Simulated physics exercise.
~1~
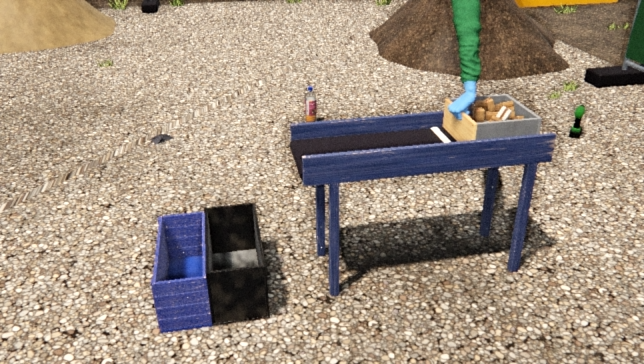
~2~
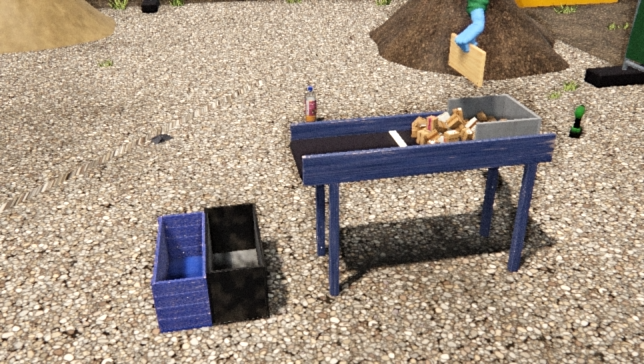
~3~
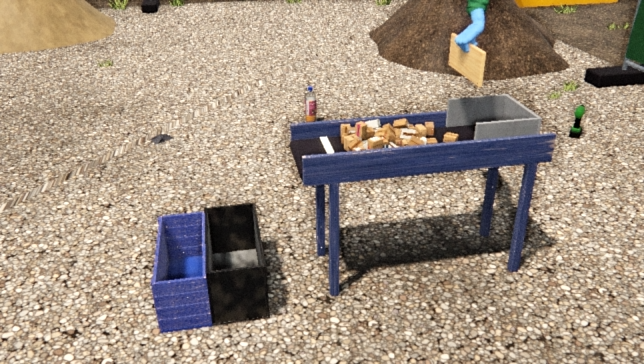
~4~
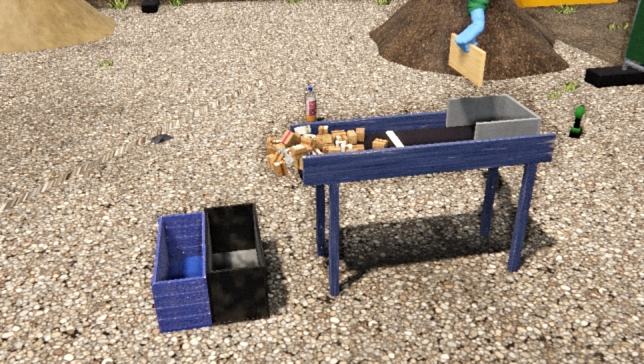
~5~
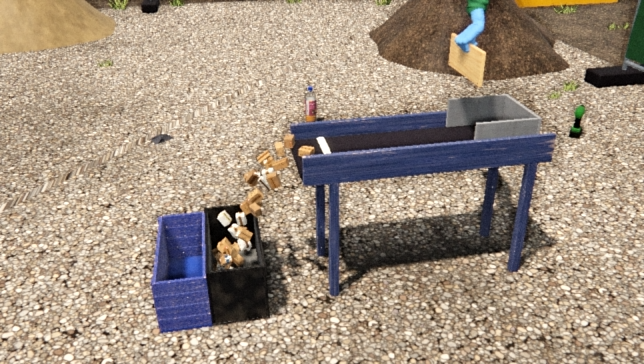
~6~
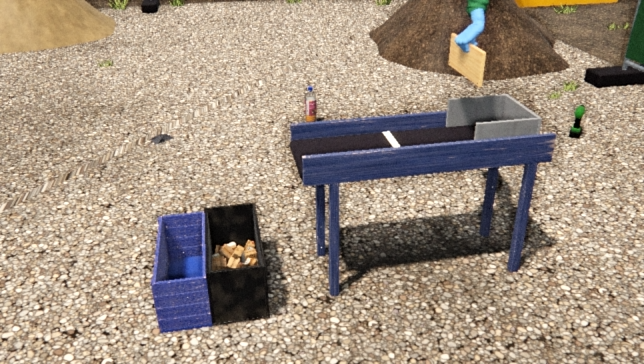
A pile of small tan and white parcels rode left along a blue-sided belt after a gloved hand lifted the wooden gate of a grey pen, then tumbled off the end and settled in the black box, leaving the blue tub beyond empty of them.
